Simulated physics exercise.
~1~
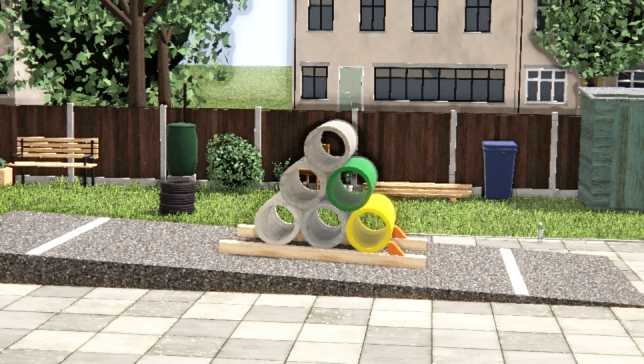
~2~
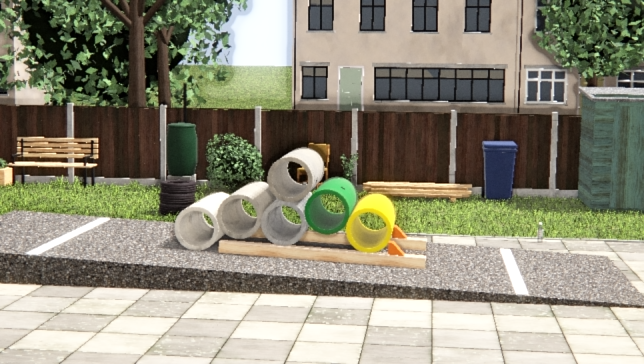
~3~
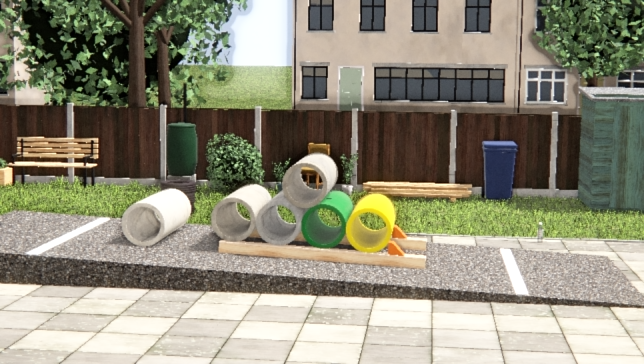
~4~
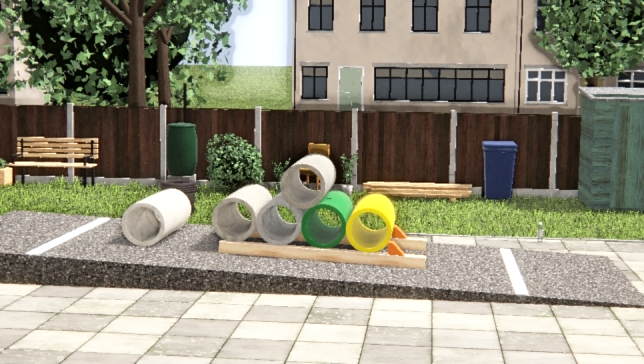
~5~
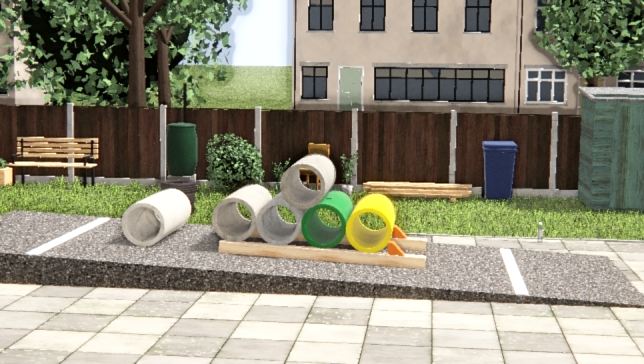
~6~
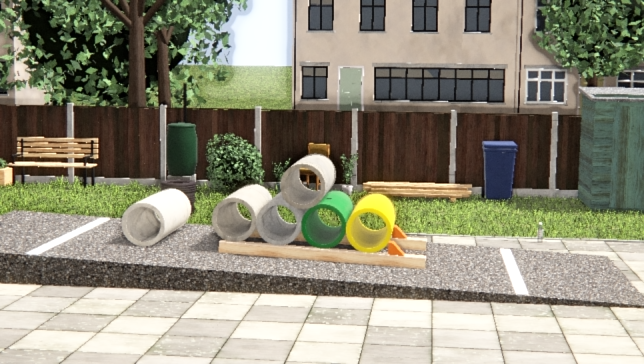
The stacked concrete pipes slumped to the left, the green one dropping from the middle row to settle beside the yellow one, which stayed put, while a grey pipe rolled off the wooden beams and stopped on the gravel before the white line.
